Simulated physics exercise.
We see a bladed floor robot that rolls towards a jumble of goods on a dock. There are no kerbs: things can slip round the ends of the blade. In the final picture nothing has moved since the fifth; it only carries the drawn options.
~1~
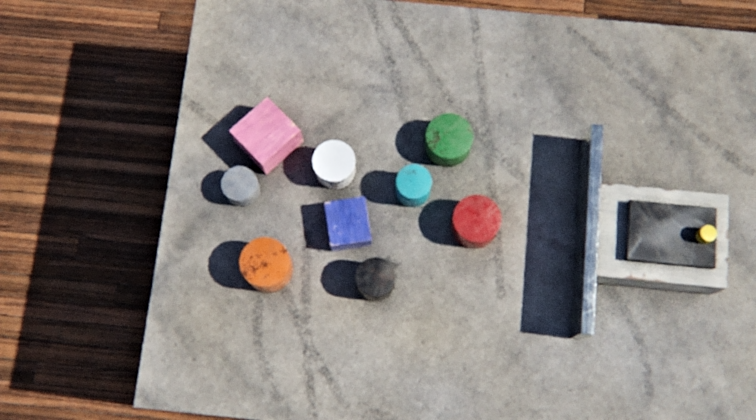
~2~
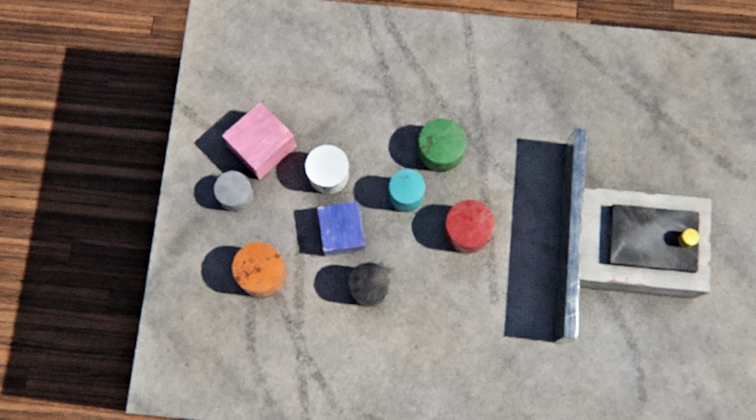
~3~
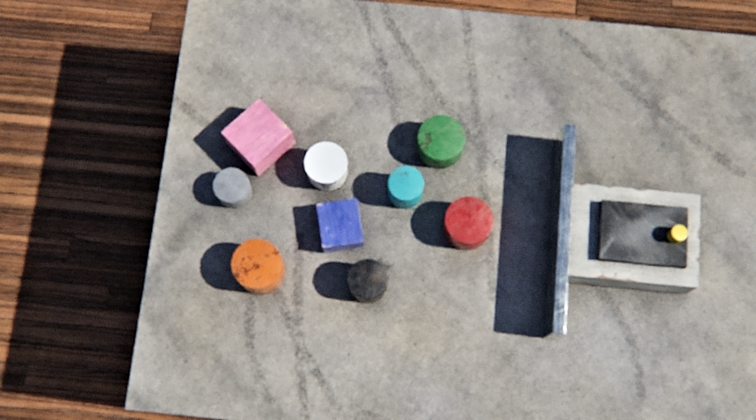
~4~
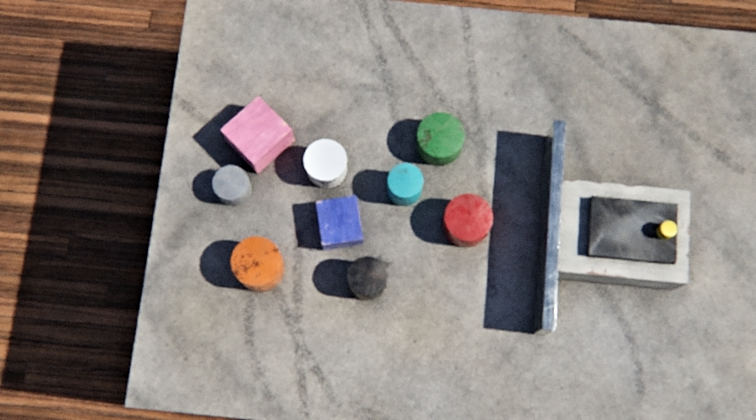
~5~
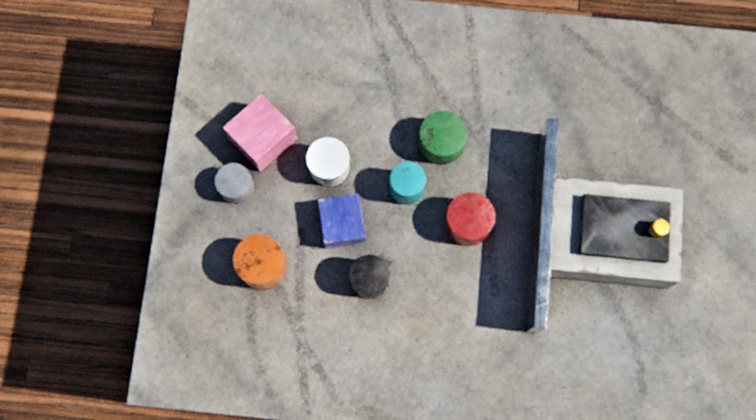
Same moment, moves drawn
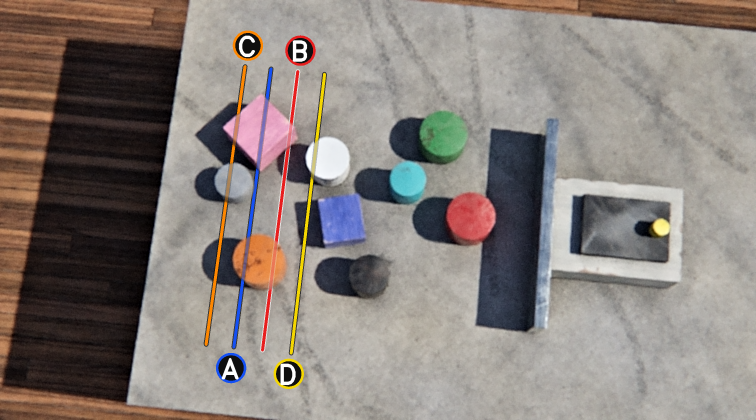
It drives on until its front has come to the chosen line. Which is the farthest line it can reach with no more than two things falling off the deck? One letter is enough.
Up to line C.
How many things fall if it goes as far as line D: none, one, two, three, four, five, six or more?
By then, none.
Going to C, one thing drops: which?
The pink crate goes over.
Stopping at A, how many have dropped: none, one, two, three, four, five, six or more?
By then, none.
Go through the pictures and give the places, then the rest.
The first frame shows turquoise canister (414, 186); orange canister (266, 265); white pail (334, 165).
The second frame shows robot (648, 237); blue crate (341, 229).
The third frame shows robot (636, 233); pink crate (258, 138).
The fourth frame shows robot (626, 229); red canister (468, 221).
The fifth frame shows robot (619, 227); turquoise canister (408, 183); orange canister (260, 262); white pail (328, 162).
On the marked copy, A at (253, 203); B at (281, 206); C at (226, 201); D at (309, 209).
With C. Early on, robot (502, 216); green canister (407, 135); turquoise canister (399, 178).
Further on, robot (384, 205); pink crate (237, 118); blue crate (242, 223).
At the end, robot (294, 196); pink crate over the edge; blue crate (156, 226); one fallen.
As for the rest, A is within the limit but short; B is within the limit but short; D is within the limit but short.
